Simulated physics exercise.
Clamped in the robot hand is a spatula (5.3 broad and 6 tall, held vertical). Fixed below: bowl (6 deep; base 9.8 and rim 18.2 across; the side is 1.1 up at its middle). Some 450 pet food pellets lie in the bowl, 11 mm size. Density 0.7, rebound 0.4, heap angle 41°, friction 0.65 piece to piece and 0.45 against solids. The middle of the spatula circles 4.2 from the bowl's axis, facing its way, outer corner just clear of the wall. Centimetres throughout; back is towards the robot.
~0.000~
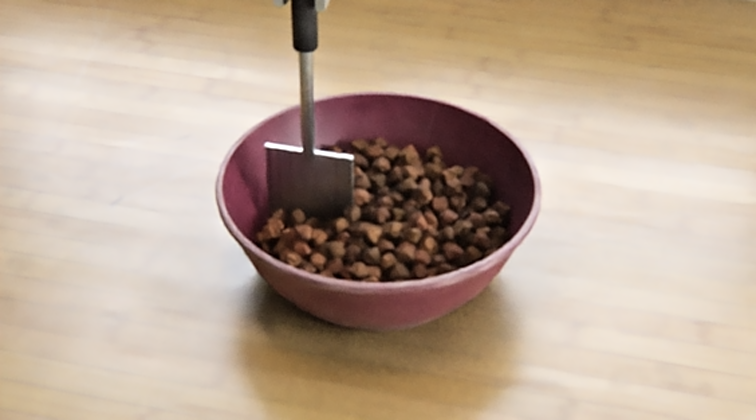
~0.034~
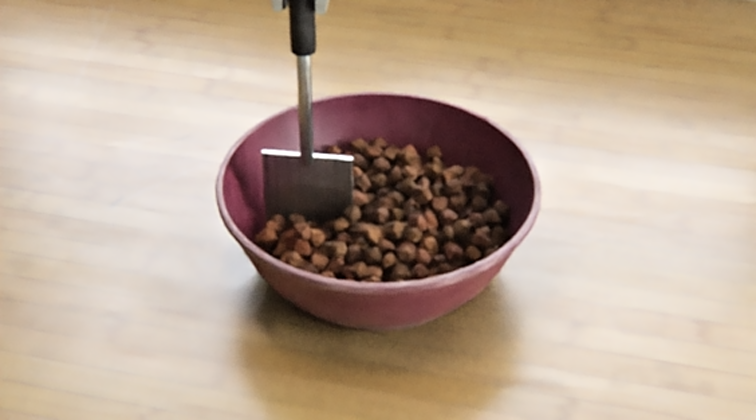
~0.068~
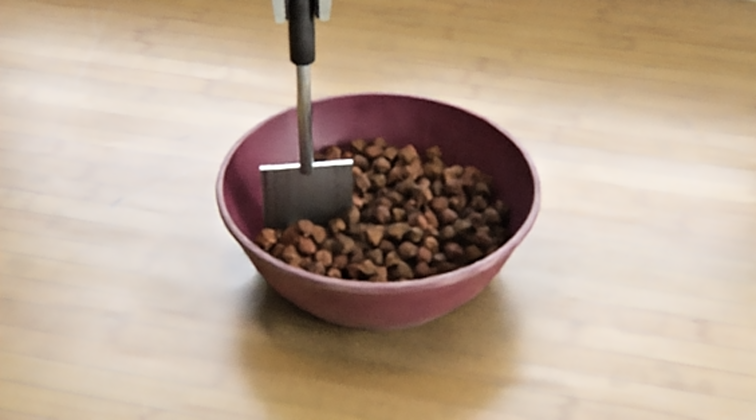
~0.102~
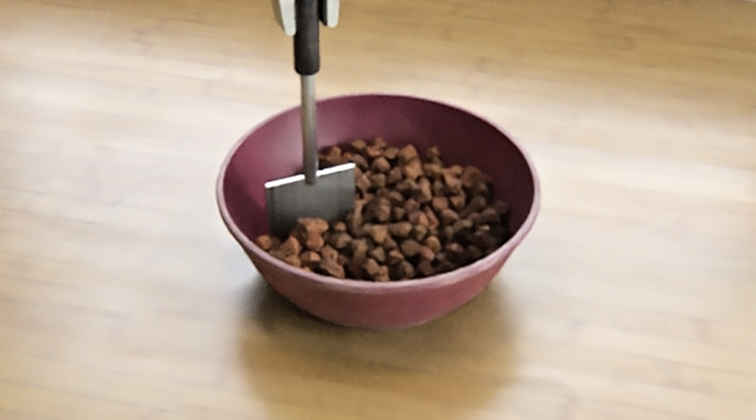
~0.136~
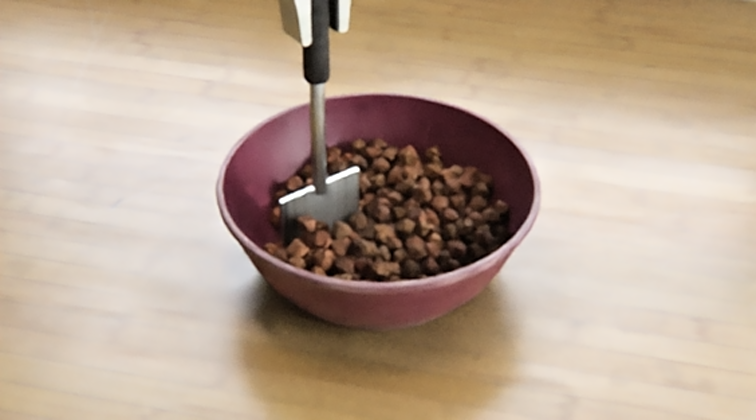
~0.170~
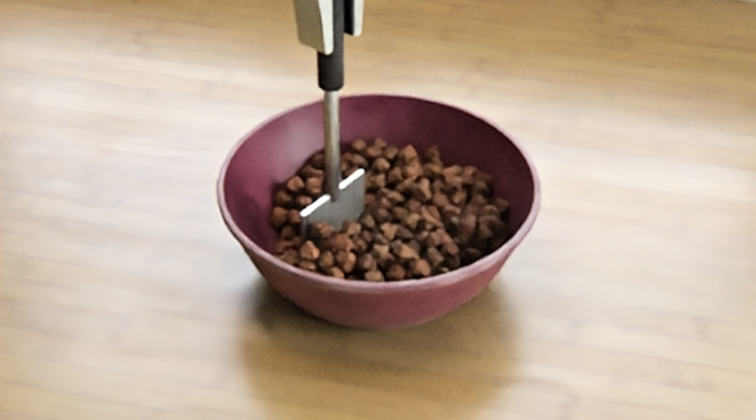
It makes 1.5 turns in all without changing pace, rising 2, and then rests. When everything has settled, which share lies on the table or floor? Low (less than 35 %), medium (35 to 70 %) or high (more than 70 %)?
Share on the table or floor: Low (less than 35 %).
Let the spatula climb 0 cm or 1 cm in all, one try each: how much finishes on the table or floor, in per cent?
About 30 and 25 per cent.
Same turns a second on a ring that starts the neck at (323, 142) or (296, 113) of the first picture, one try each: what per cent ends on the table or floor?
Some 10 and 15 per cent.
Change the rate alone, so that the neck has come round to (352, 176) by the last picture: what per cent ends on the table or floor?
Some 25 per cent.
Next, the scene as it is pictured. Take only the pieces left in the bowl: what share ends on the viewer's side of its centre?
About 45 per cent.
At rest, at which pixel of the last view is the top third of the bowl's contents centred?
Near (440, 204).
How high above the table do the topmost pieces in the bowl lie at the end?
Roughly 6.5 cm.
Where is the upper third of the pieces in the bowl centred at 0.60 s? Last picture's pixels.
Around (376, 129).
By 0.60 s, 251° round, highest piece 9 above the table; 404 in the bowl, 34 on the table or floor, 11 in flight or on the tool.
By 1.03 s, 78° round, highest piece 8 above the table; 370 in the bowl, 74 on the table or floor, 5 in flight or on the tool.
By 1.45 s, 180° round, highest piece 7 above the table; 365 in the bowl, 83 on the table or floor, 1 in flight or on the tool.
By 2.15 s, 180° round, highest piece 7 above the table; 365 in the bowl, 84 on the table or floor.
Final count, 365 in the bowl, 84 on the table or floor. That is 19 % on the table or floor.
